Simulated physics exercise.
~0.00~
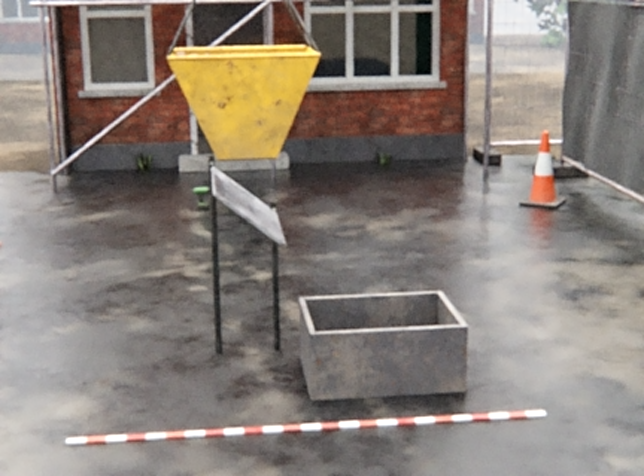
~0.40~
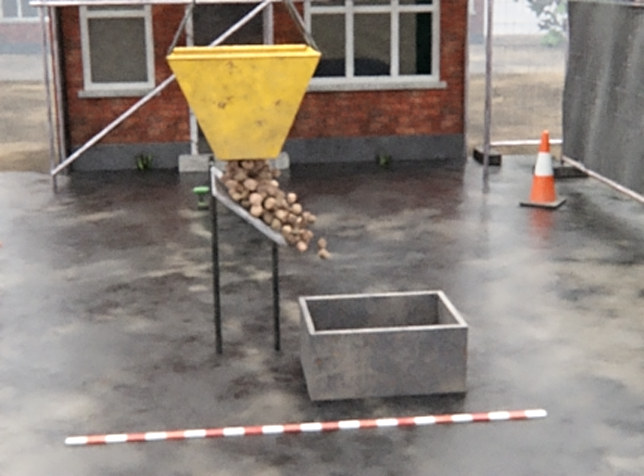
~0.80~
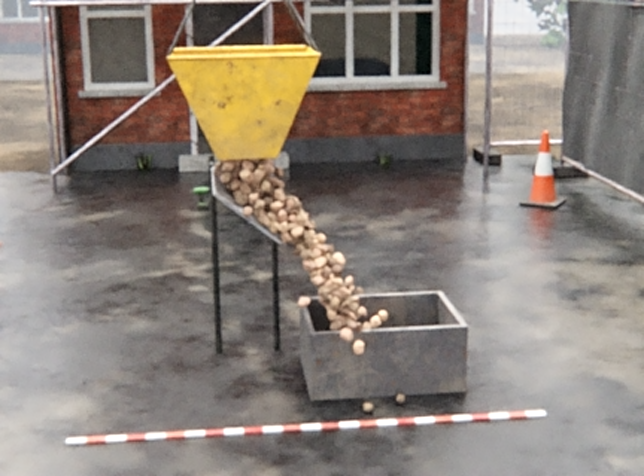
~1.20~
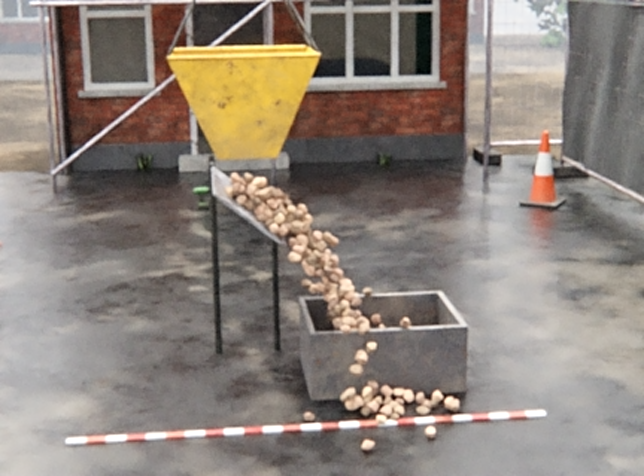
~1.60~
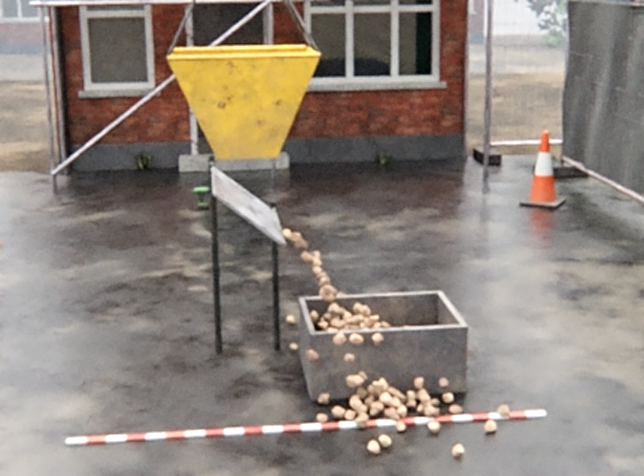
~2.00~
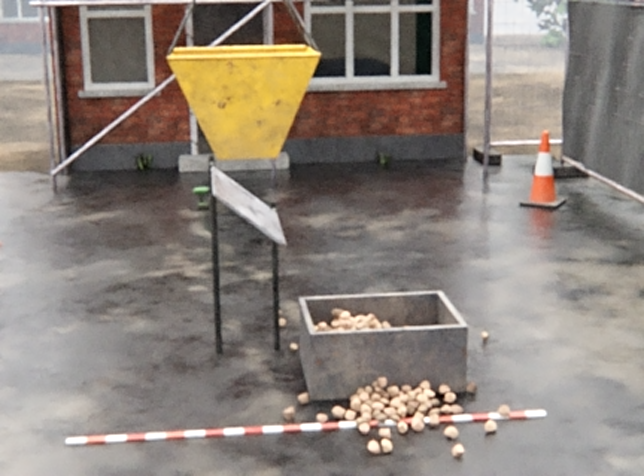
Pale brown stones dropped from the bottom of a hanging yellow skip, slid down a sloping steel chute and poured rightward into an open grey bin, until most lay inside it and the rest were scattered on the wet ground around a red-and-white pole.
